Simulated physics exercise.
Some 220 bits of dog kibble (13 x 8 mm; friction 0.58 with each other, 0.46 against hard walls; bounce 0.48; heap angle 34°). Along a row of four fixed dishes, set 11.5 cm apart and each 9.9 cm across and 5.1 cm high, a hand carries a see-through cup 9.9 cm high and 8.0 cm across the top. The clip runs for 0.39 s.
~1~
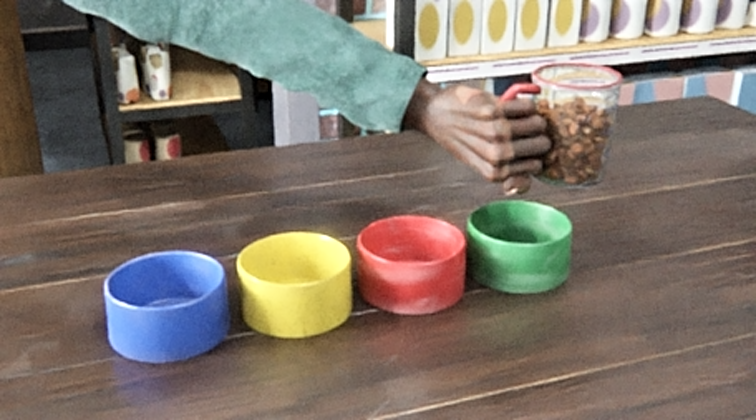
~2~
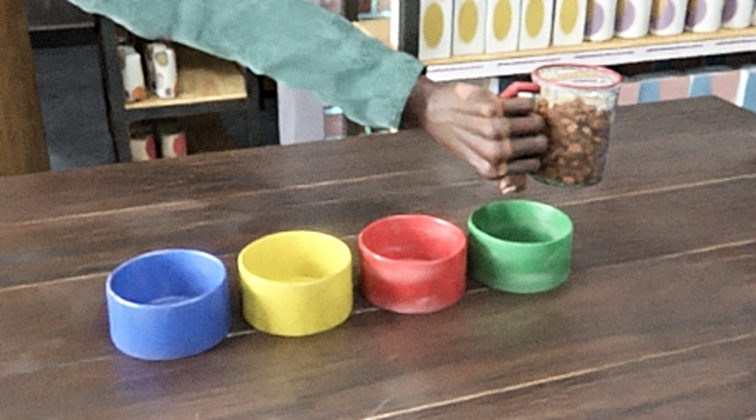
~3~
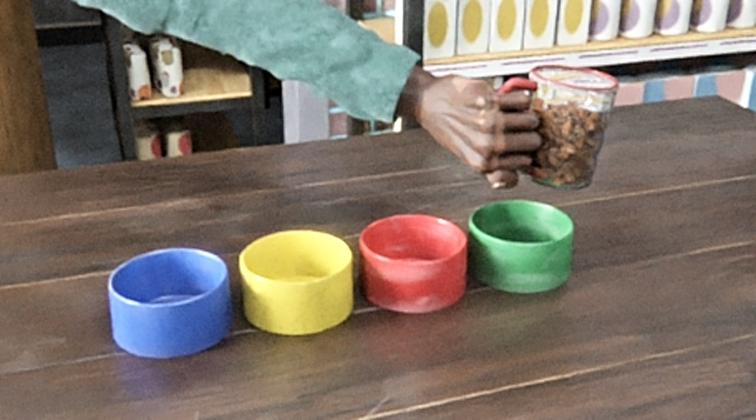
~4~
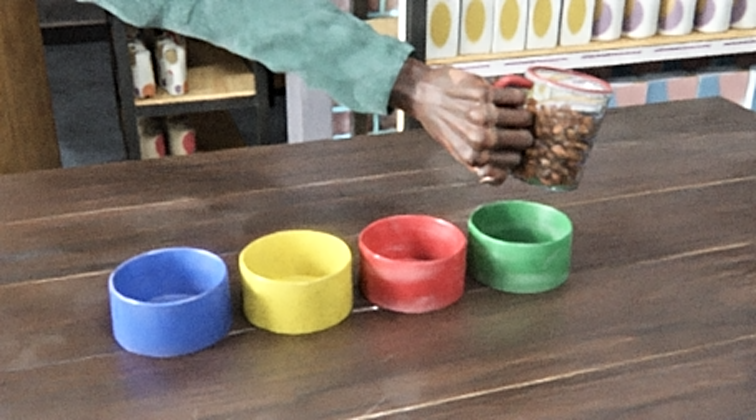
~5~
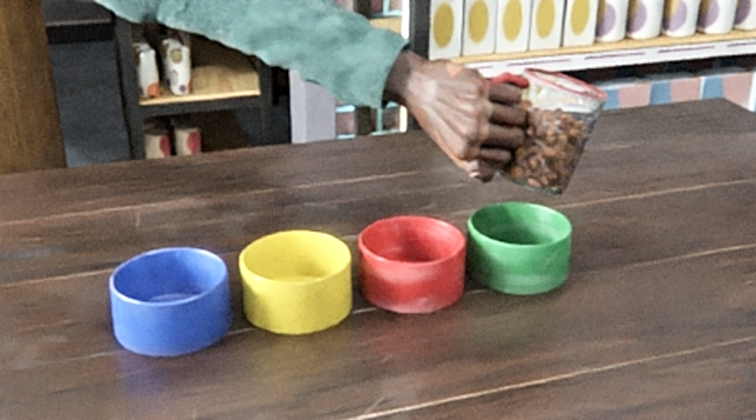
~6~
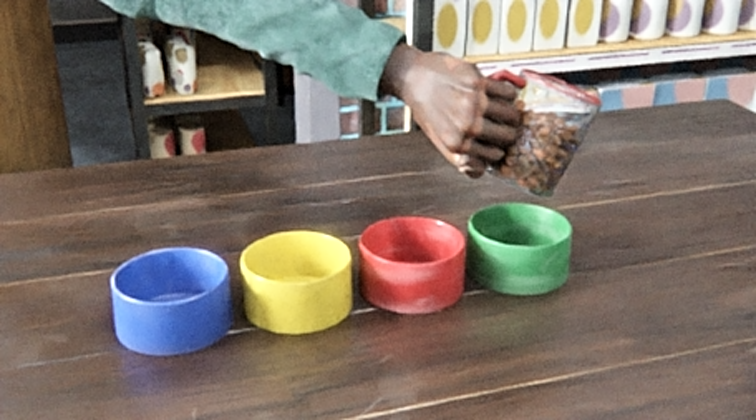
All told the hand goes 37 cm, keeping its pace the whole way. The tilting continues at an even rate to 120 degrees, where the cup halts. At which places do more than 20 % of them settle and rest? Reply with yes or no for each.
Red dish: Yes, blue dish: No, green dish: No, yellow dish: No, counter: No.
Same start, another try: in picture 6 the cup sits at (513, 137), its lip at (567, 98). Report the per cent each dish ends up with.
In the end red holds 0, blue holds 0, green holds 0, yellow holds 90.
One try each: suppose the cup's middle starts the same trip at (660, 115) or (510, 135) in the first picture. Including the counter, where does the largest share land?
First try: Green; second try: Red.
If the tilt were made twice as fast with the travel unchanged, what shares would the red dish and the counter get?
In that case the red dish gets 0 while the counter gets 10.
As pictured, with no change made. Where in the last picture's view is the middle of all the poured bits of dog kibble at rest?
Somewhere around (414, 265) in the final frame.
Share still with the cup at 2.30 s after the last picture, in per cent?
My estimate is about 0 per cent.
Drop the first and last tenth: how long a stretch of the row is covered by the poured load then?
Some 7 cm.
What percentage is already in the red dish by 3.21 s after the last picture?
Close to 90 per cent at that point.
Then, 1.38 s after the last picture, tilt 117 degrees; cup holds 75 %, red 20 %, green 5 %.
Then, 2.30 s after the last picture, tilt 120 degrees; cup holds 0 %, red 90 %, green 5 %.
Then, 3.21 s after the last picture, tilt 120 degrees; cup holds 0 %, red 90 %, green 5 %.
In the end, red 90 %, blue 0 %, green 5 %, yellow 0 %, counter 5 %.
